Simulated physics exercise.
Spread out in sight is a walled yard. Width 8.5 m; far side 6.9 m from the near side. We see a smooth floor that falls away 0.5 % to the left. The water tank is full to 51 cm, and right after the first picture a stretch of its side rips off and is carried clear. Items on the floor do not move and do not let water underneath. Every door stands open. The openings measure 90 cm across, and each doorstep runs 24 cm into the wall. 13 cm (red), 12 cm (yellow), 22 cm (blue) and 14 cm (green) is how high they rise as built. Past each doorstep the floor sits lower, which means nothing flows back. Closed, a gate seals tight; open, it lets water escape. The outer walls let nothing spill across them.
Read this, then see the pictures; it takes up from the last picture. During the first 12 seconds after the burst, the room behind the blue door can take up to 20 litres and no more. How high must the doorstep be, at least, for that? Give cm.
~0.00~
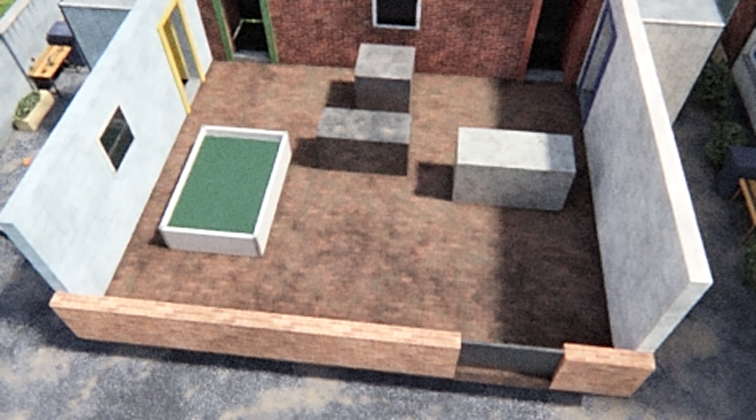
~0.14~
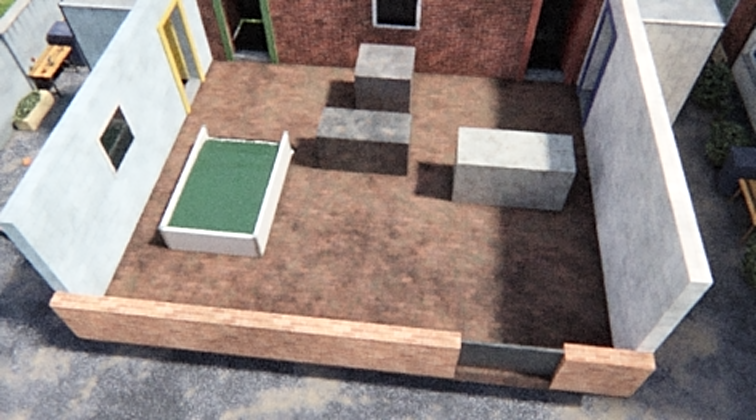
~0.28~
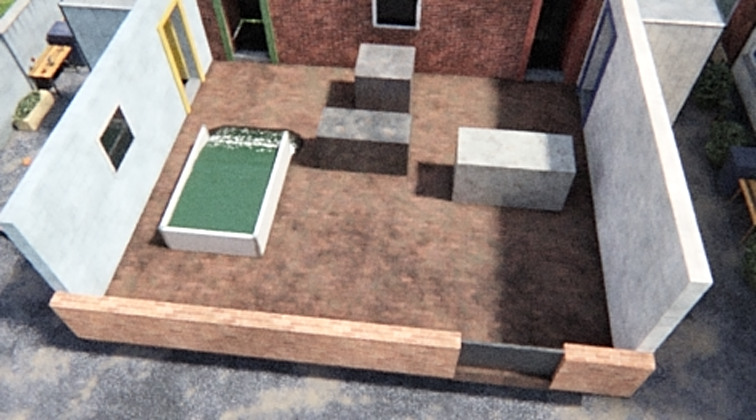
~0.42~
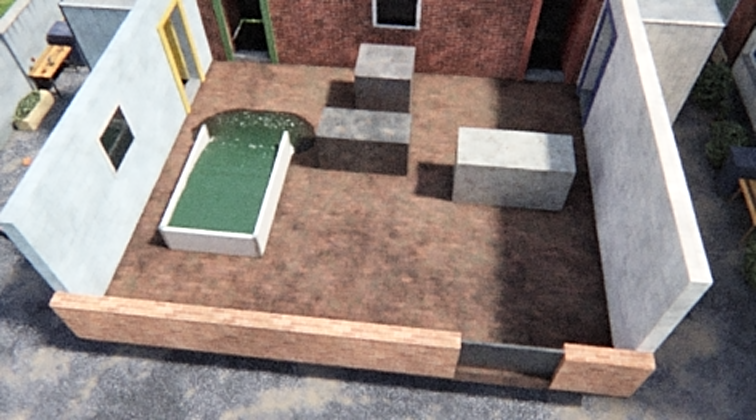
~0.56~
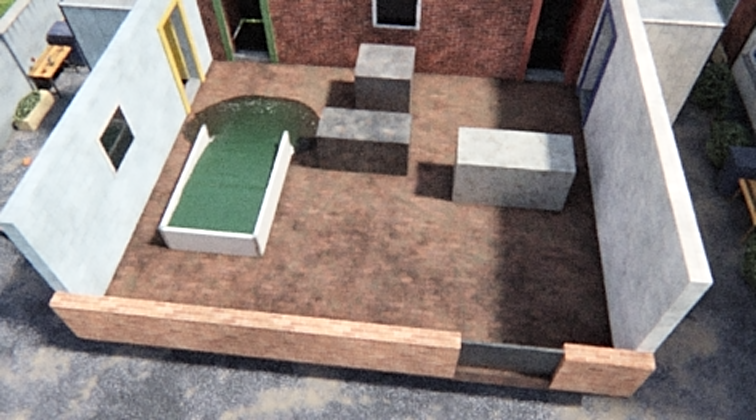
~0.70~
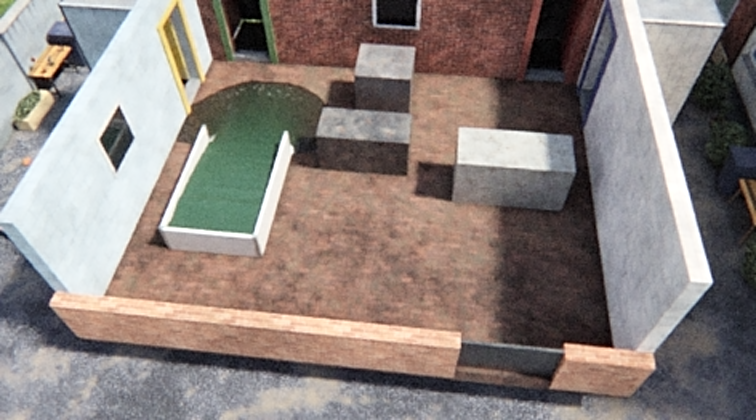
About 5.5 cm.
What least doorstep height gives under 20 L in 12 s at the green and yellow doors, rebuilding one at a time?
You'd want some 23 cm at green and some 14.5 cm at yellow.
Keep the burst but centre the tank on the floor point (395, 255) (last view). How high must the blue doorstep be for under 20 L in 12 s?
Near 9.5 cm.
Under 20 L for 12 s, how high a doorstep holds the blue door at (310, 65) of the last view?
Something near 19 cm.
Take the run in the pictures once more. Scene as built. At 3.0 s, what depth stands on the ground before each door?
Depths in cm: Red 0, yellow 18, blue 0, green 27.
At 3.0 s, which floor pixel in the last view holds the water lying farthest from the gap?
Lab note: Front tip approx. at (480, 78).
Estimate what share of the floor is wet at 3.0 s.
Roughly 25 percent.
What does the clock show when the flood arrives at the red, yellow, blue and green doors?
The red door gets it at 3.8 s, the yellow door at 0.9 s, the blue door at 4.5 s and the green door at 1.0 s.
After 1.4 s water covers 20 % of the floor, deepest (26 cm) near (279, 65); it has not reached the blue door.
After 3.0 s water covers 25 % of the floor, deepest (27 cm) near (270, 69); it has not reached the blue door.
After 12.0 s water covers 75 % of the floor, deepest (6 cm) near (94, 319); 5 cm at the blue door, 0 litres in over its 22 cm doorstep.
At the blue door as built, the water arrived by 4.5 s and peaked near 11 cm at 4.8 s.
Run again over the same 12 s with other heights there, 38 litres in over 4.5 cm, 12 litres over 6.5 cm. The limit of 20 litres is kept from about 5.5 cm up.
